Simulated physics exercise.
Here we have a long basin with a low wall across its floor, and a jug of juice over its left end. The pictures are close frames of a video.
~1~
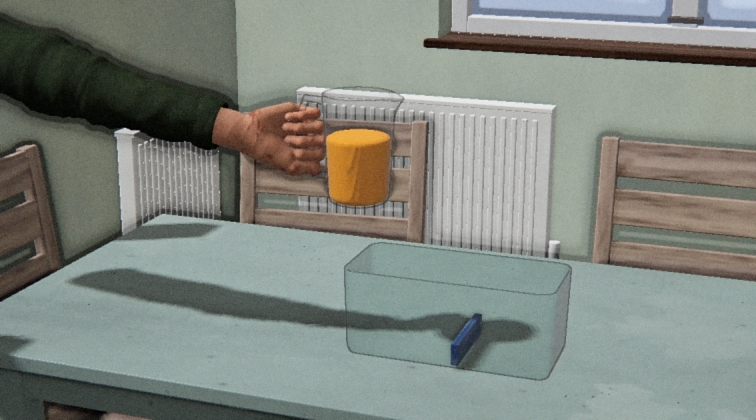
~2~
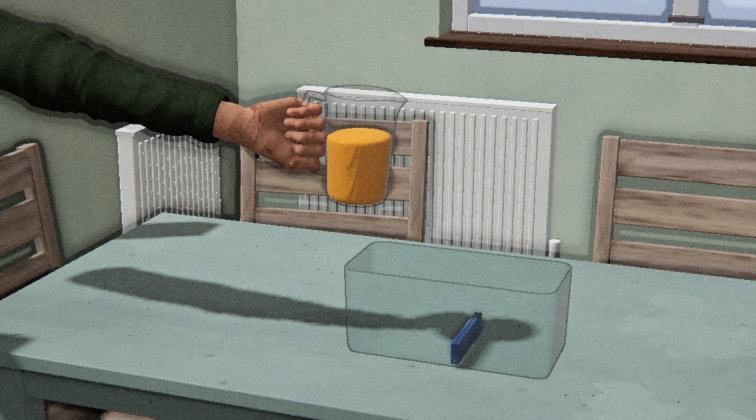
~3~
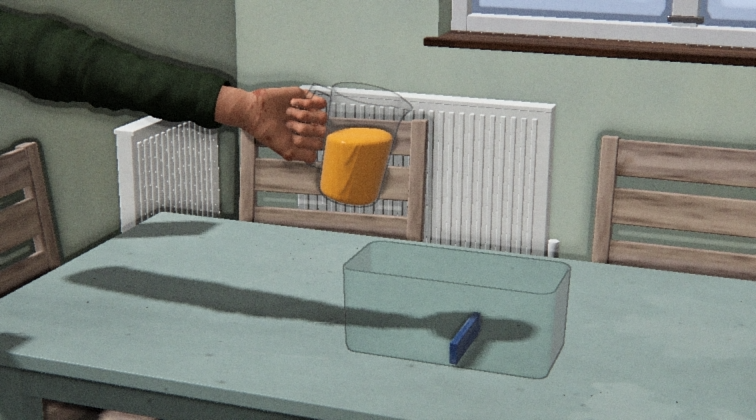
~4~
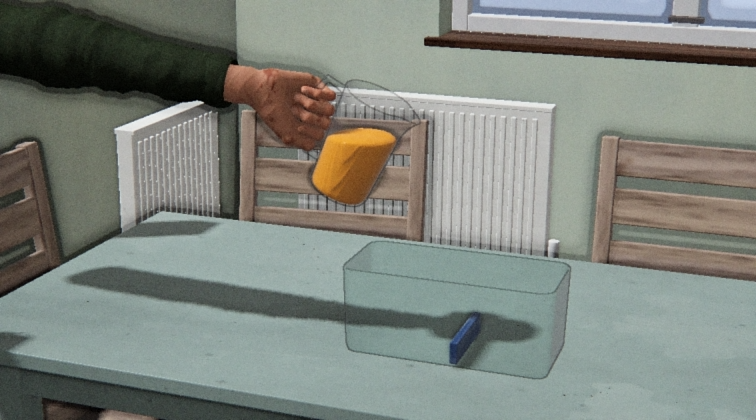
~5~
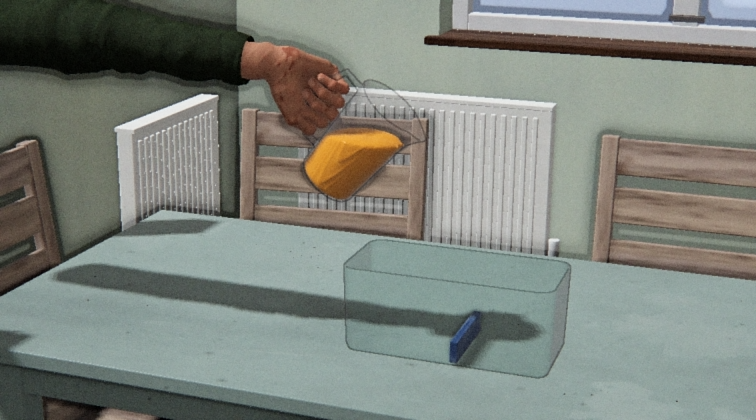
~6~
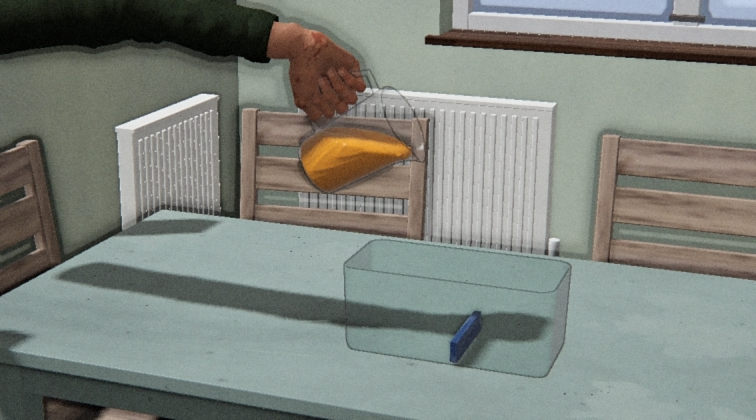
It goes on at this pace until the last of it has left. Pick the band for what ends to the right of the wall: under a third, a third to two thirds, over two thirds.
It comes to from a third to two thirds.
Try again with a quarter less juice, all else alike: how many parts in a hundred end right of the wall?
Close to 40 per cent.
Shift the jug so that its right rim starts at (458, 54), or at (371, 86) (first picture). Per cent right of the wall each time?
About 50 and 10 per cent.
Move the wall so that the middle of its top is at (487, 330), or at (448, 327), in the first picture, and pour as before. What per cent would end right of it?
Roughly 10 per cent, and 90 per cent.
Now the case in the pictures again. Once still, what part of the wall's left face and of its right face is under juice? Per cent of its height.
Near 50 on the left, 50 on the right.
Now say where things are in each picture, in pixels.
In the first frame, it leans 0°; its right rim is at (404, 99); the juice meets the walls at (330, 133) and (390, 138); the long basin's rim runs from (358, 257) to (564, 281); the wall's top is at (467, 330).
In the second frame, it leans 3°; its right rim is at (407, 100); the juice meets the walls at (332, 132) and (392, 138).
In the third frame, it leans 11°; its right rim is at (412, 108); the juice meets the walls at (331, 133) and (392, 138).
In the fourth frame, it leans 25°; its right rim is at (420, 123); the juice meets the walls at (330, 135) and (396, 140).
In the fifth frame, it leans 41°; its right rim is at (425, 141); the juice meets the walls at (318, 145) and (403, 144).
In the sixth frame, it leans 58°; its right rim is at (425, 161); the juice meets the walls at (307, 138) and (411, 150).
A moment on, the jug is tipped right over and 68 per cent is still to pour, 8 is left of the wall and 0 right of it.
Next, the jug is tipped right over and 25 per cent is still to pour, 40 is left of the wall and 10 right of it.
Then the jug is tipped right over and 7 per cent is still to pour, 44 is left of the wall and 39 right of it.
Later the jug is tipped right over and 1 per cent is still to pour, 54 is left of the wall and 41 right of it.
At rest 56 per cent lies left of the wall, 41 right of it and 3 outside.
